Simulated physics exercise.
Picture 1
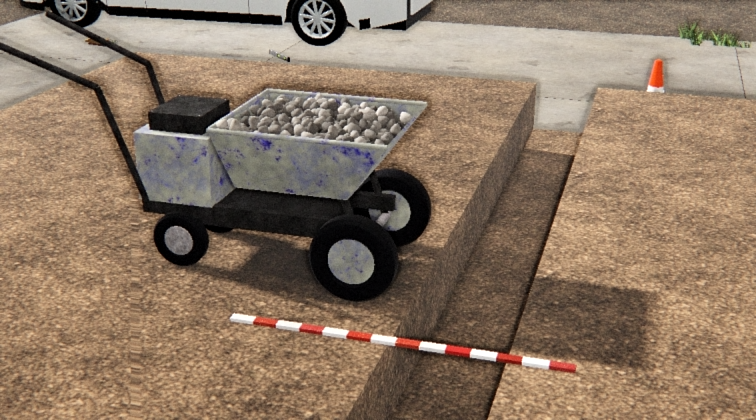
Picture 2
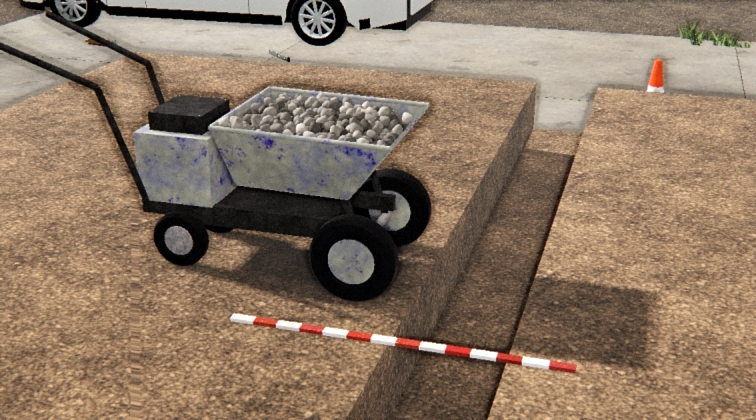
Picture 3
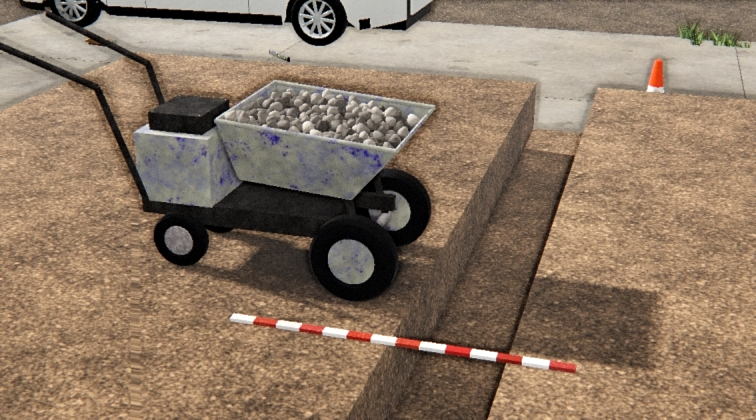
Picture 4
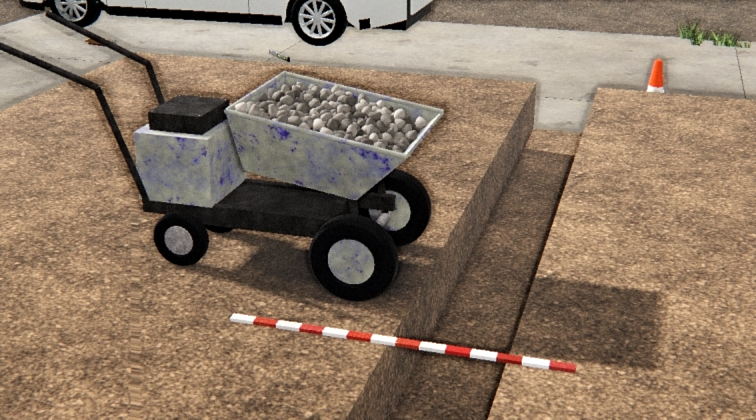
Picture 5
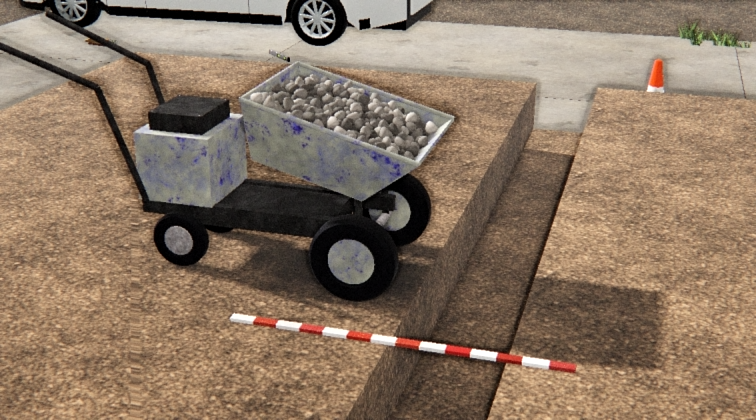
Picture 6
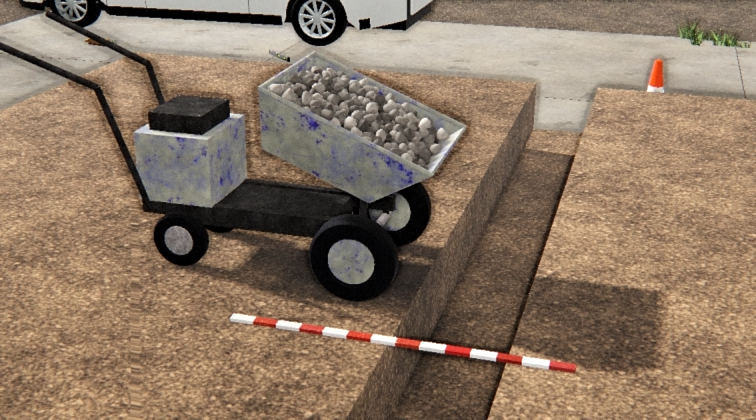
A patch of rough brown ground beside a grey pavement, with part of a white vehicle at the top left, is seen from above at a steady angle. A motor barrow with black handles and a purple-flecked pale skip of round grey stones stands left of a trench, near a red-and-white striped pole and an orange cone. The skip tilts gradually rightward, its rear rising, while the wheels stay still.
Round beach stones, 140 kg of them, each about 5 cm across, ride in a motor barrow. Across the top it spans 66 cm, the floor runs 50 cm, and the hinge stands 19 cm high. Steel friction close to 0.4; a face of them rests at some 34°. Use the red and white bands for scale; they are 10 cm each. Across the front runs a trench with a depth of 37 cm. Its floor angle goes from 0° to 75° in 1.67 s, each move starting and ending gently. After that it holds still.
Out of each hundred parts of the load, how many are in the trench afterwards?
About 50 out of 100.
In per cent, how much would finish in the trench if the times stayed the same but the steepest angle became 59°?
About 55%.
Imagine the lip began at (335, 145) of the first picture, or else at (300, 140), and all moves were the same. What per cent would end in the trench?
From the first spot near 100, from the second near 100 per cent.
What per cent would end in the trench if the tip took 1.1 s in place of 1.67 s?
With that timing, about 45 per cent.
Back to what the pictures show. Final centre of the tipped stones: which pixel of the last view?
Around (534, 287).
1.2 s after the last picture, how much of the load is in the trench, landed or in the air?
Around 30 per cent of it, at that instant.
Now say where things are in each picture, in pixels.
The skip is at 0°, its lip at (387, 148); the top of the load is at (315, 109), in the first picture.
Lip at (390, 149), floor tilted 1°, highest stones at (301, 106), in the second picture.
The skip is at 4°, its lip at (396, 152); the top of the load is at (289, 99), in the third picture.
The skip is at 9°, its lip at (406, 157); the top of the load is at (295, 93), in the fourth picture.
The skip is at 15°, its lip at (418, 165); the top of the load is at (303, 85), in the fifth picture.
Lip at (431, 175), floor tilted 22°, highest stones at (321, 78), in the sixth picture.
Then, 0.6 s after the last picture the floor is at 63°, 91 % in the skip, 8 % in the trench, 1 % past the trench; the foremost stones are at (535, 267).
Then, 1.2 s after the last picture the floor is at 75°, 25 % in the skip, 30 % in the trench, 45 % past the trench; the foremost stones are at (685, 303).
Then, 1.5 s after the last picture the floor is at 75°, 6 % in the skip, 42 % in the trench, 52 % past the trench; the foremost stones are past the picture's edge.
Then, 3.5 s after the last picture the floor is at 75°, 0 % in the skip, 50 % in the trench, 50 % past the trench; the foremost stones are past the picture's edge.
